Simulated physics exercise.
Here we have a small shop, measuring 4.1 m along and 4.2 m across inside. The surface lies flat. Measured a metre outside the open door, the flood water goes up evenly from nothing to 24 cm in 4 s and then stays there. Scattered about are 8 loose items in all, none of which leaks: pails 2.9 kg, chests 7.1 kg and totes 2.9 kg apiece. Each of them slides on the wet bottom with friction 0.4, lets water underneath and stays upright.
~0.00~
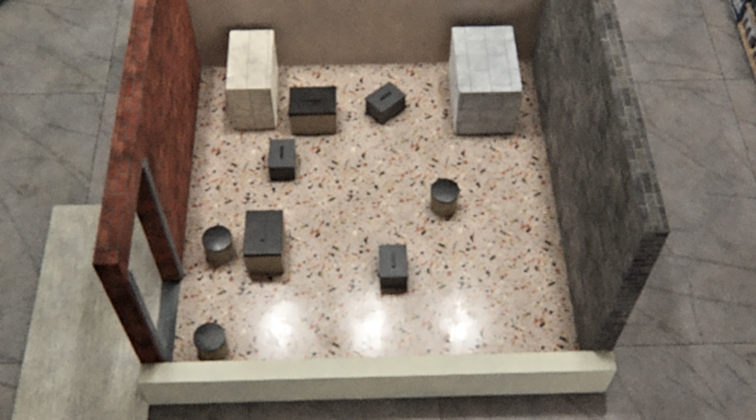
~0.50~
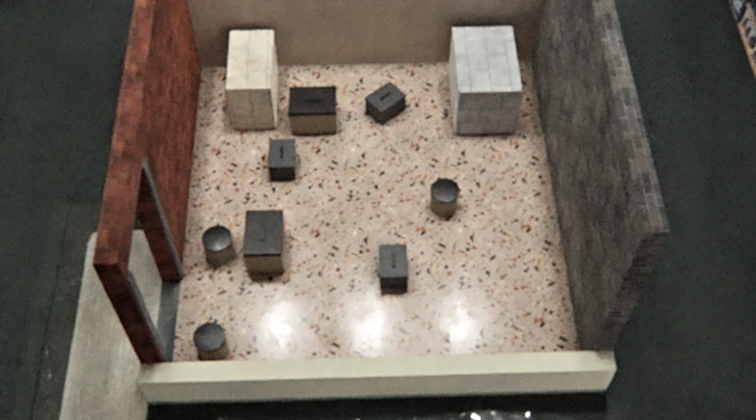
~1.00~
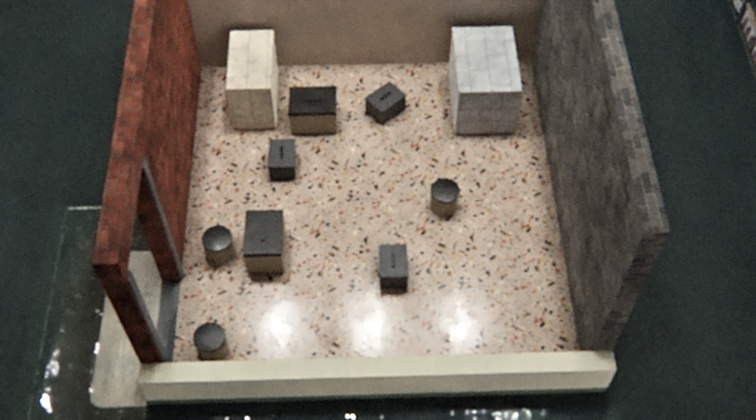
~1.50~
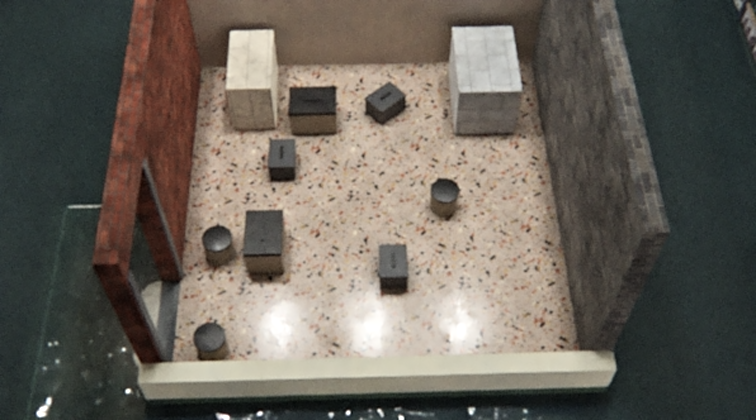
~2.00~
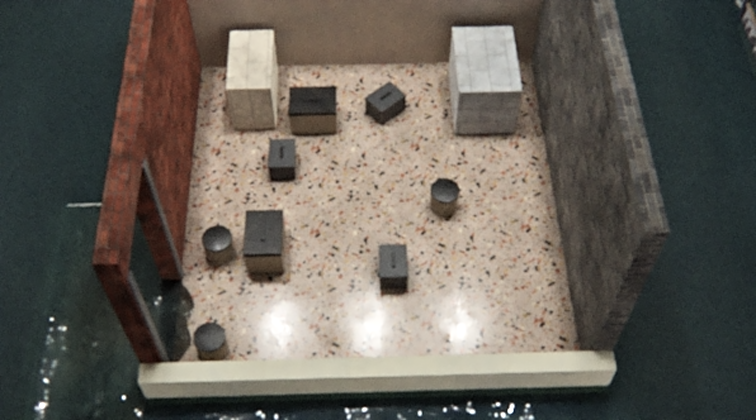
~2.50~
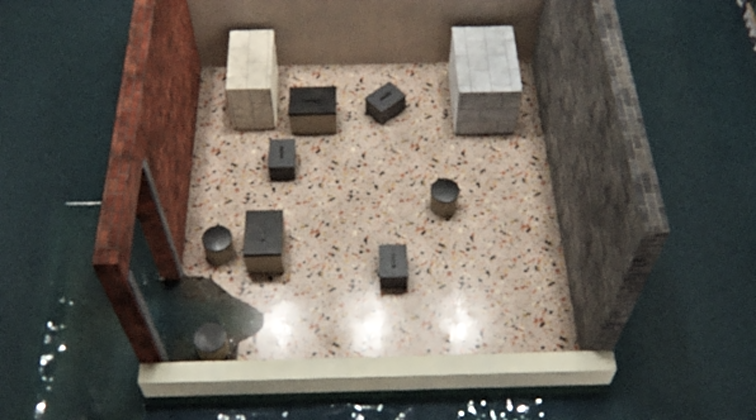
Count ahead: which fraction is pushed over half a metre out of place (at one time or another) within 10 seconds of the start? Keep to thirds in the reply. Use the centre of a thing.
My answer: One to two thirds.
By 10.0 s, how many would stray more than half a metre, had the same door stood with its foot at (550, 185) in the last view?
8.
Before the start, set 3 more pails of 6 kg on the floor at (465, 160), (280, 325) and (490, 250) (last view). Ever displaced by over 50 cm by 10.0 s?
Taking them in order, the first is beyond that distance, the second is beyond that distance and the third is beyond that distance.
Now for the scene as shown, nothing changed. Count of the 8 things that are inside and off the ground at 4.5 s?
I get 1.
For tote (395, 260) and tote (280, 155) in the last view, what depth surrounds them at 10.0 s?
First about 17 cm, second about 3 cm.
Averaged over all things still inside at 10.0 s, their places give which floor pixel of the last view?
It sits at about (341, 146).
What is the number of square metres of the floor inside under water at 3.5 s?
About 3.0 m2.
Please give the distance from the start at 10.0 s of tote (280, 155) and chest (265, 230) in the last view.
Shifts: 30 cm / 100 cm.
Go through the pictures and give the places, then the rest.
In the first picture, a pail at (209, 337) rests on the ground; a pail at (217, 238), on the bottom; 0.0 m2 under water; 0 of 8 have shifted.
In the second picture, a pail at (209, 337), on the bottom; a pail at (217, 238) rests on the ground; water covers 0.0 m2; 0 of 8 have shifted.
In the third picture, a pail at (209, 337), on the bottom; a pail at (217, 238) rests on the ground; 0.0 m2 under water; 0 of 8 have shifted.
In the fourth picture, a pail at (209, 337), on the bottom; a pail at (217, 238), on the bottom; water covers 0.0 m2; 0 of 8 have shifted.
In the fifth picture, a pail at (209, 337), on the bottom; a pail at (217, 238) rests on the ground; water covers 0.1 m2; 0 of 8 have shifted.
In the sixth picture, a pail at (210, 337), on the bottom; a pail at (217, 238) rests on the ground; water covers 0.5 m2; 0 of 8 have shifted.
After 3.5 s 1 of 8 are over 50 cm from their spots; 0 afloat.
After 4.5 s 3 of 8 are over 50 cm from their spots; 1 afloat.
After 7.0 s 4 of 8 are over 50 cm from their spots; 3 afloat.
After 10.0 s 5 of 8 are over 50 cm from their spots, and 5 have been at some point; 5 afloat.
